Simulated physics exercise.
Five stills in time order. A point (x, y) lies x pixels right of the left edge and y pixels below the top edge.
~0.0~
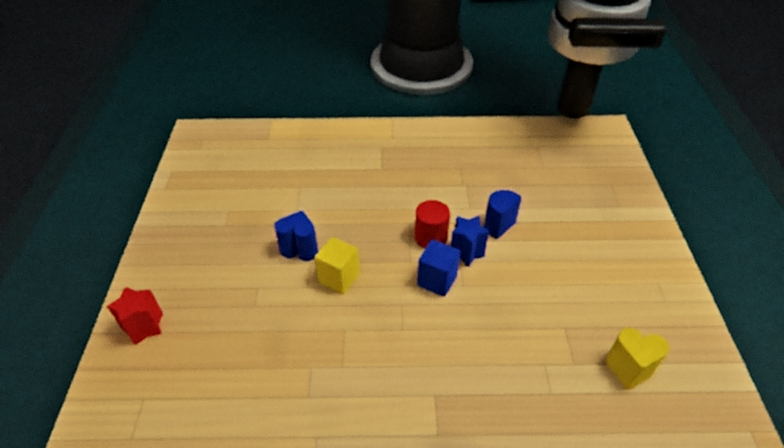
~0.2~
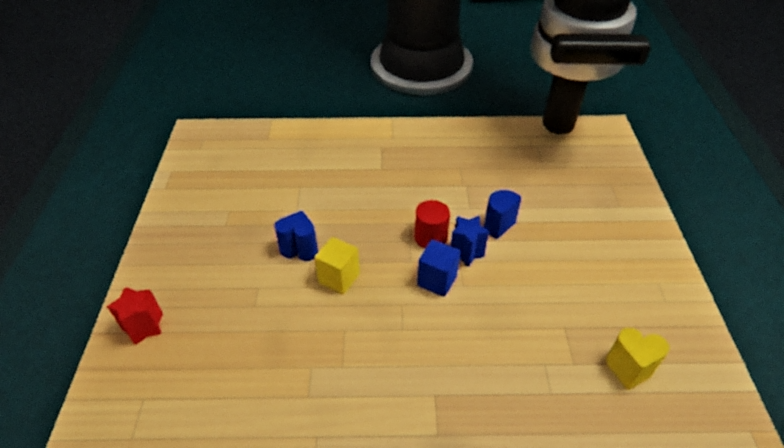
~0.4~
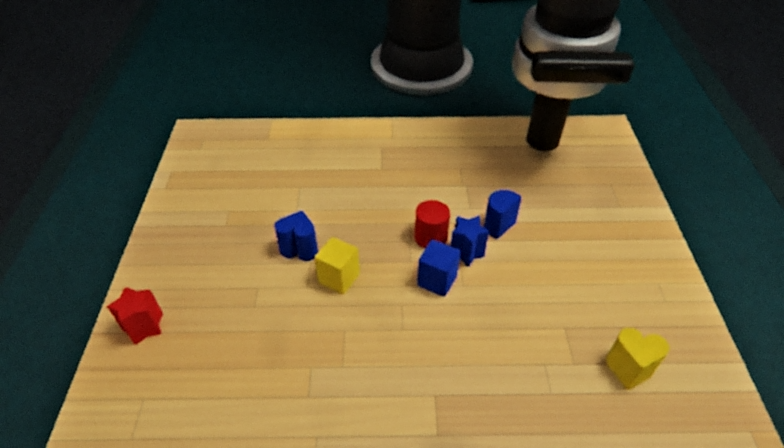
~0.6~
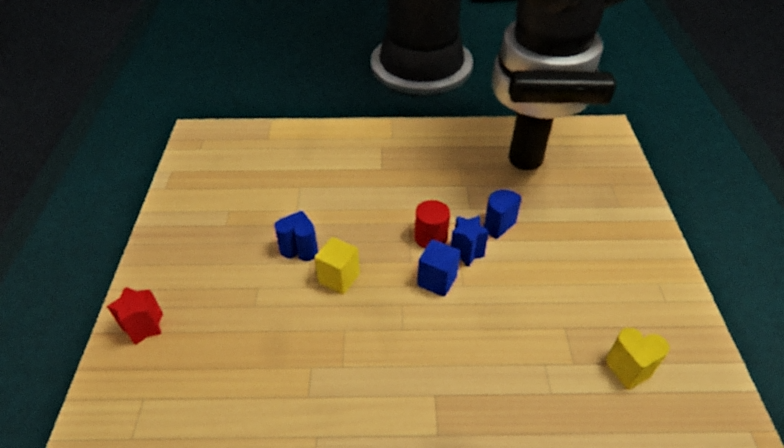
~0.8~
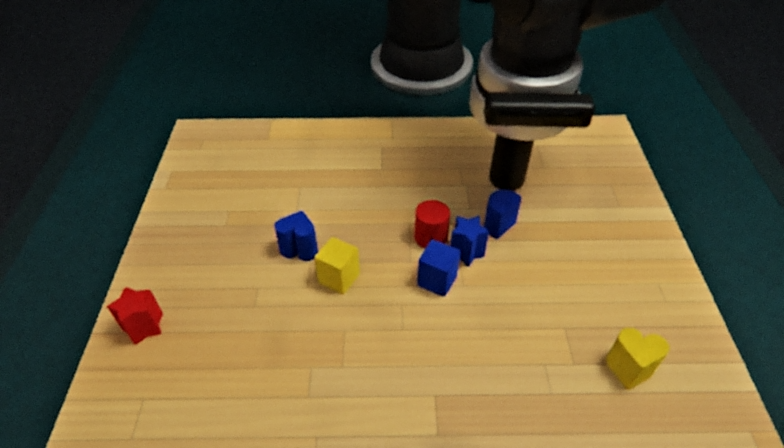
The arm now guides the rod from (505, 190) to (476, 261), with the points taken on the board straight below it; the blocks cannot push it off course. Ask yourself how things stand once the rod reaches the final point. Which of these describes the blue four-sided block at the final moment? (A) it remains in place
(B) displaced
Answer: B.
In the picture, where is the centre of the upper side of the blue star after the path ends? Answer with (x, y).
Located at (459, 255).
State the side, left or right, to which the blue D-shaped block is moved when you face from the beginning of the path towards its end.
That's a shift to the left.
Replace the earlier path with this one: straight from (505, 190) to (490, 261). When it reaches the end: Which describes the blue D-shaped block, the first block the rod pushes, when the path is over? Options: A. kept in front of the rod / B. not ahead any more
My answer is option A.
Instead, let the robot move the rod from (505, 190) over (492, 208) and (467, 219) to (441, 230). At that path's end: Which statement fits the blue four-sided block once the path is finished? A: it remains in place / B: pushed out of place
(A)
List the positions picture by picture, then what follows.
Lower end of the rod (572, 111), tops of blocks, red round block (433, 211), blue four-sided block (440, 255), blue star (470, 227), blue D-shaped block (504, 199), in the first frame.
Rod (558, 126), blocks as before, in the second frame.
Rod (543, 142), blocks as before, in the third frame.
Rod (525, 160), blocks as before, in the fourth frame.
Rod (507, 180), red round block (433, 211), blue four-sided block (440, 255), blue star (470, 227), blue D-shaped block (504, 199), in the fifth frame.
What follows on the original path. One third of the way, rod (497, 202); blue D-shaped block (502, 210).
Two thirds of the way, rod (487, 226); blue star (468, 231), turned 25° clockwise; blue D-shaped block (501, 236), turned 25° anticlockwise.
At the end, rod (477, 251); red round block not moved; blue four-sided block (428, 267), turned 40° clockwise; blue star (459, 255), turned 45° clockwise; blue D-shaped block (504, 261), turned 70° anticlockwise.
